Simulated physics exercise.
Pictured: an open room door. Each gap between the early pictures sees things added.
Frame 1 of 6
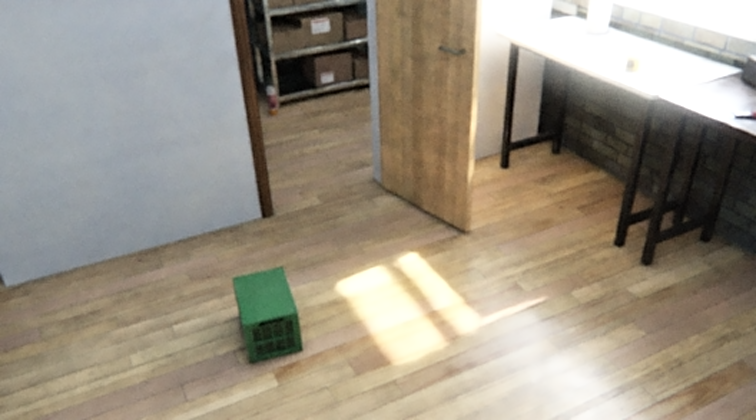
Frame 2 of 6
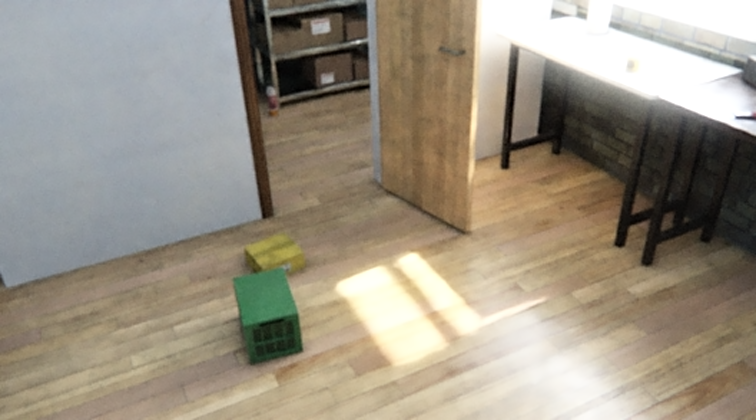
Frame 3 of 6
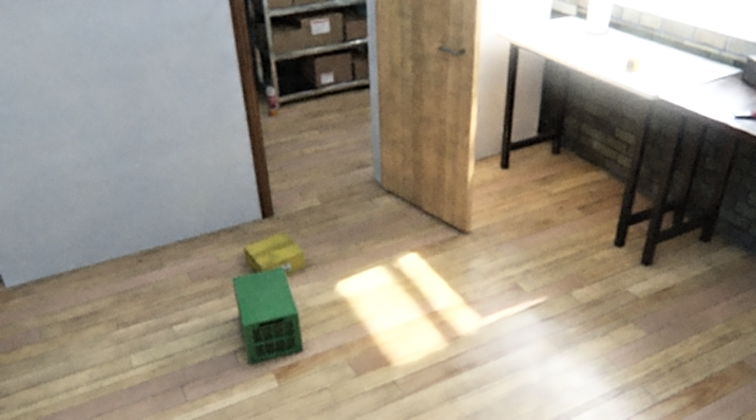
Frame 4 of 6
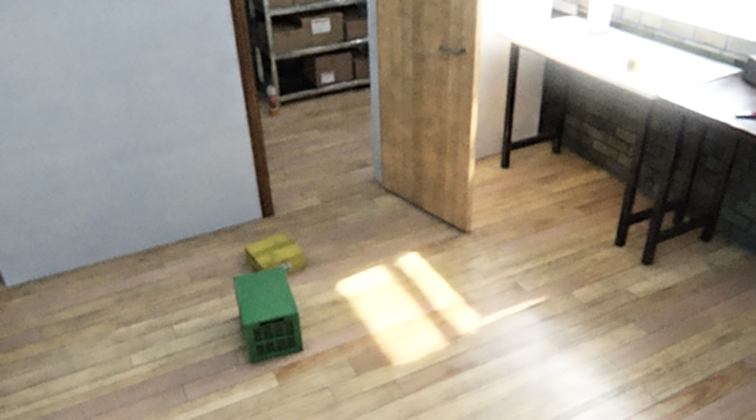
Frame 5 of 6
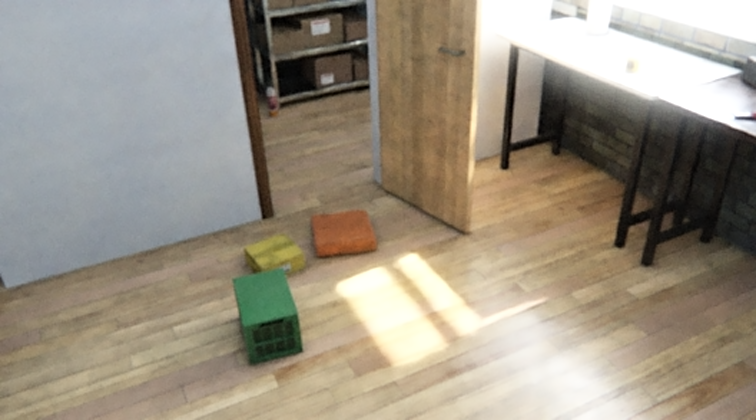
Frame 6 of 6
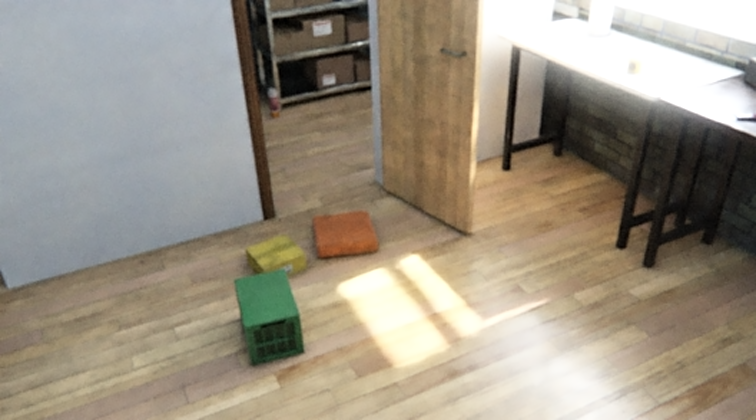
Sunlit room with an open door standing still, a yellow parcel appearing behind a green crate, then an orange cushion appearing nearby.
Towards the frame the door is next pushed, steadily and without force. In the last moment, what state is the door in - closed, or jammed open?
You can tell the door won't budge further before the frame.
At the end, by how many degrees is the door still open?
I'd say it stays open by roughly 25 degrees.
Then, 1.10 s later than the last frame, open by 77°.
Then, 1.90 s later than the last frame, open by 49°; orange cushion moved a little near (324, 229).
Then, 2.40 s later than the last frame, open by 34°; orange cushion moved about its own width near (306, 222).
When it is over, open by 27°; moved from the start, orange cushion; the other 2 as before. End places, in pixels of the last picture, orange cushion near (297, 217).
